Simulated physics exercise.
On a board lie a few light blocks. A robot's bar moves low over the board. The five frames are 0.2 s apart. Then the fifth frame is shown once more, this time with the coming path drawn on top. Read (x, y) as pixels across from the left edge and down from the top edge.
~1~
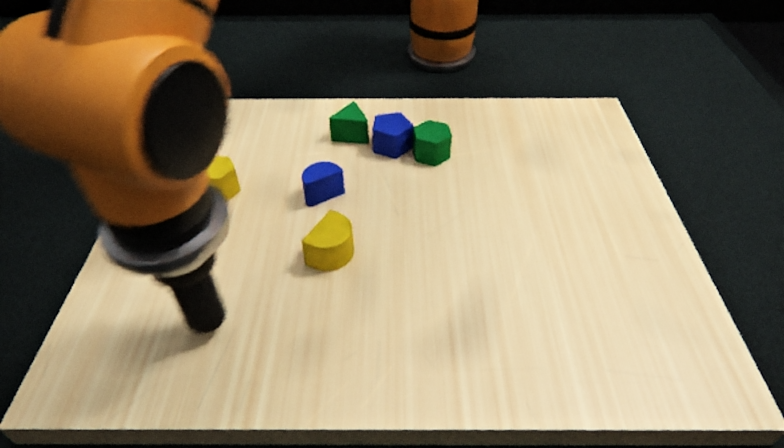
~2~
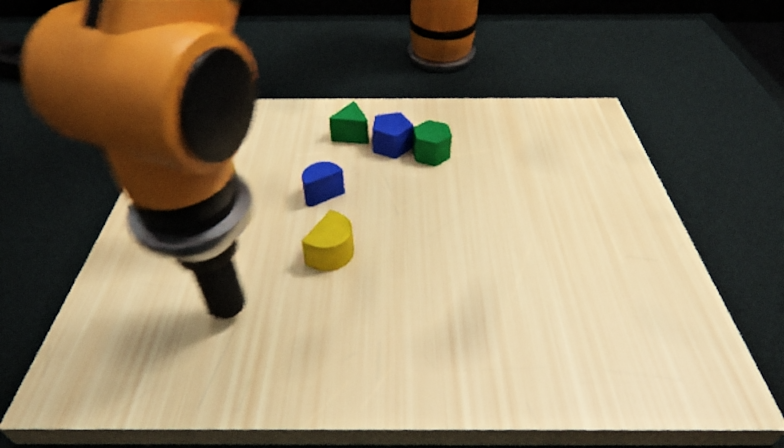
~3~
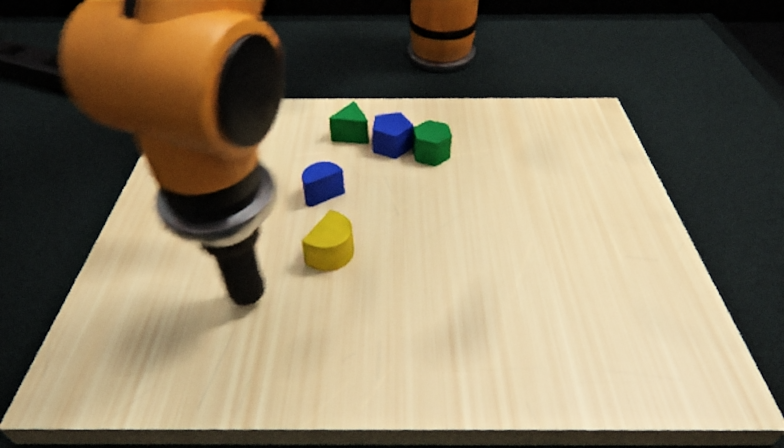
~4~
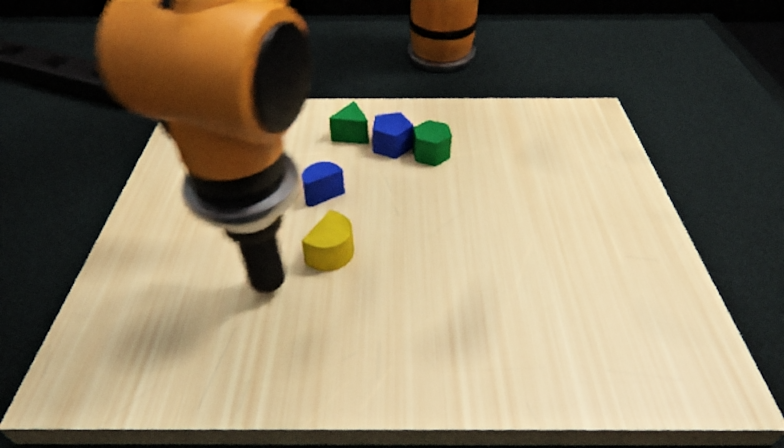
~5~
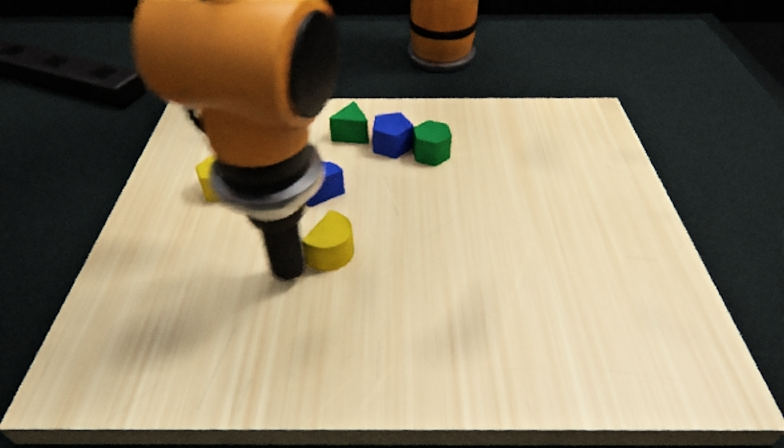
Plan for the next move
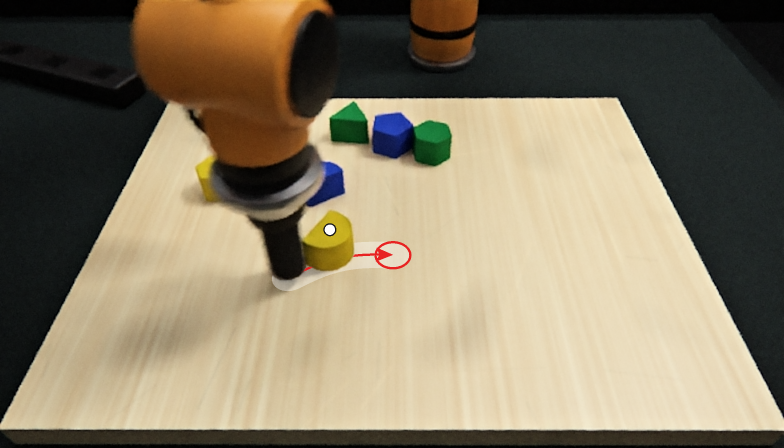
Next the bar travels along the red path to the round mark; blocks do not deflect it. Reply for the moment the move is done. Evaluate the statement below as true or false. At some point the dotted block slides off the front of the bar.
True.
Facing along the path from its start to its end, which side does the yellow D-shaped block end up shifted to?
With start-to-end as forward, it shifts left.
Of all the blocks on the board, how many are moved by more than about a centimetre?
By the end, one block will have moved.
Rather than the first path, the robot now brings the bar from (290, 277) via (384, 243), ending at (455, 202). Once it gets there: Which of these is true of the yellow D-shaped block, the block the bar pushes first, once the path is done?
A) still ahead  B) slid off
B.
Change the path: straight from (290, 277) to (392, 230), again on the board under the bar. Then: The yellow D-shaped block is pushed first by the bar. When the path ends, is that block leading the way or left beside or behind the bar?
Looking at the end of the path, the yellow D-shaped block is still being driven ahead.
The line goes from (290, 277) by way of (323, 263) and (358, 255) to (393, 255); the dot is on the yellow D-shaped block.
The first path, step by step. One third of the way, bar (323, 254); yellow D-shaped block (360, 217).
Two thirds of the way, bar (357, 246); yellow D-shaped block (388, 206), turned 20° anticlockwise.
At the end, bar (393, 246); yellow D-shaped block (403, 200), turned 60° anticlockwise.
